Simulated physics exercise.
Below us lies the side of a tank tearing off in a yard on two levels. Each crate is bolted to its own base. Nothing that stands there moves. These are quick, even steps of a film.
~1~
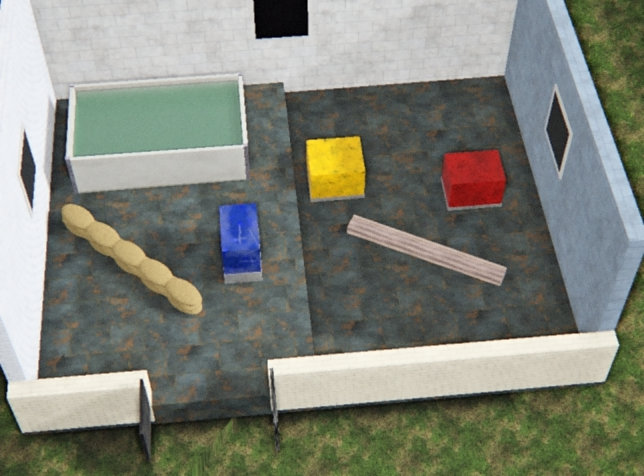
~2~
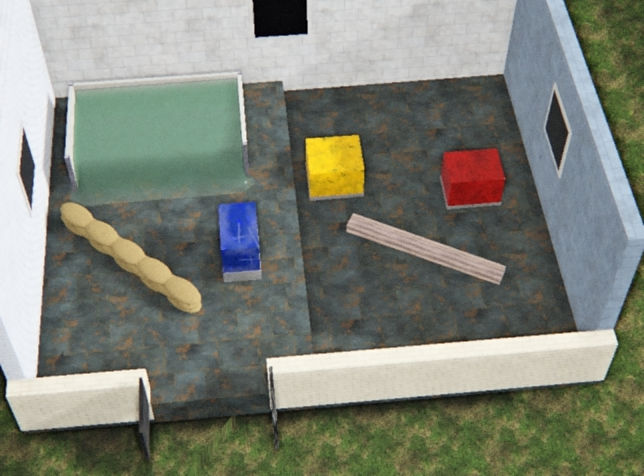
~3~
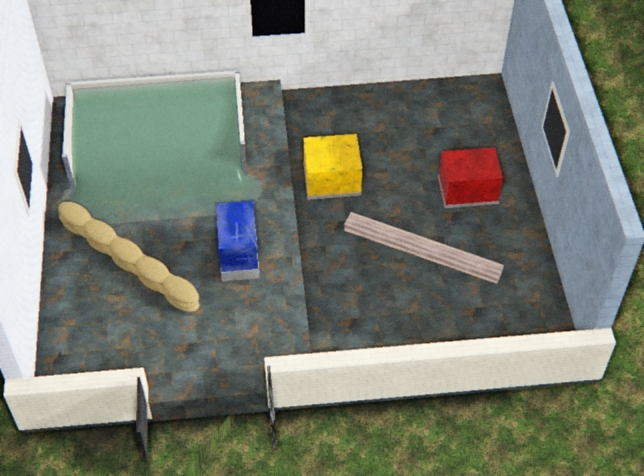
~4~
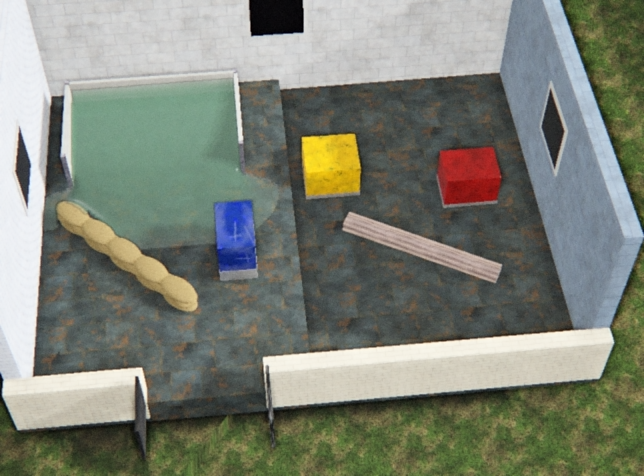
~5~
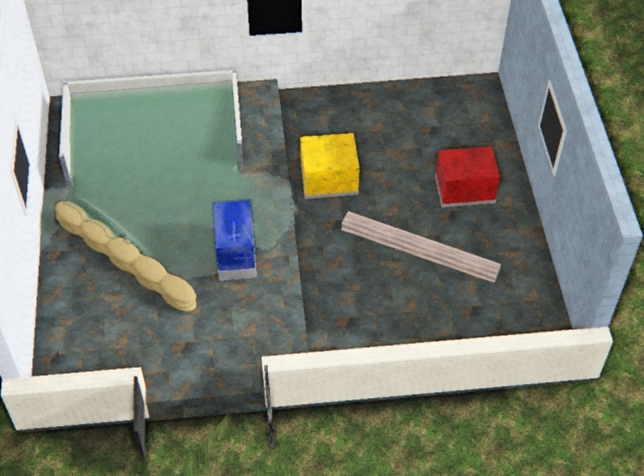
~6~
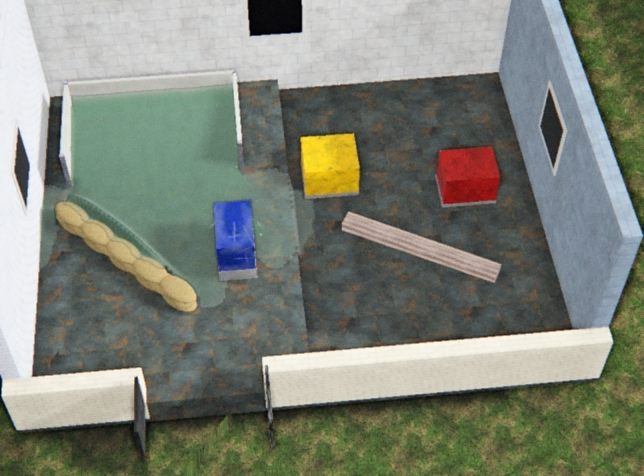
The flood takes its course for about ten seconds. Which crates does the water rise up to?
One by one: The blue crate is wetted; the red crate is wetted; the yellow crate is wetted.
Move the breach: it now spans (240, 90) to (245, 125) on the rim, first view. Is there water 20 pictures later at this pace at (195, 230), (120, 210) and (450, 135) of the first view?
In that order: Clear, free of water, wet.
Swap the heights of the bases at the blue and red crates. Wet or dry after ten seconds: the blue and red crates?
Then: Blue crate ends up wet, red crate stays dry.
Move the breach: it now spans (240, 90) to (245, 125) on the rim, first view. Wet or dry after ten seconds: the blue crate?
My reading: The blue crate remains dry.
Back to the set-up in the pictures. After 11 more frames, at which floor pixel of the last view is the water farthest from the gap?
I would point to (491, 364).
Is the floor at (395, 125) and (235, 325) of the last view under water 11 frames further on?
As listed: Clear, flooded.
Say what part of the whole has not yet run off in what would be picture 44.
Near 90 in a hundred.
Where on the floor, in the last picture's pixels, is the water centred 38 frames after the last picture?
Roughly at (277, 213).
A moment on, water covers 30 % of the floor; the blue crate water round its plinth, the red crate not reached, the yellow crate water round its plinth.
Next, water covers 50 % of the floor; the blue crate water round its plinth, the red crate not reached, the yellow crate water round its plinth.
Then, water covers 65 % of the floor; the blue crate water round its plinth, the red crate water round its plinth, the yellow crate water round its plinth.
Later, water covers 85 % of the floor; the blue crate water round its plinth, the red crate water round its plinth, the yellow crate water round its plinth.
In the end, water covers 90 % of the floor; the blue crate was topped, the red crate was topped, the yellow crate was topped.
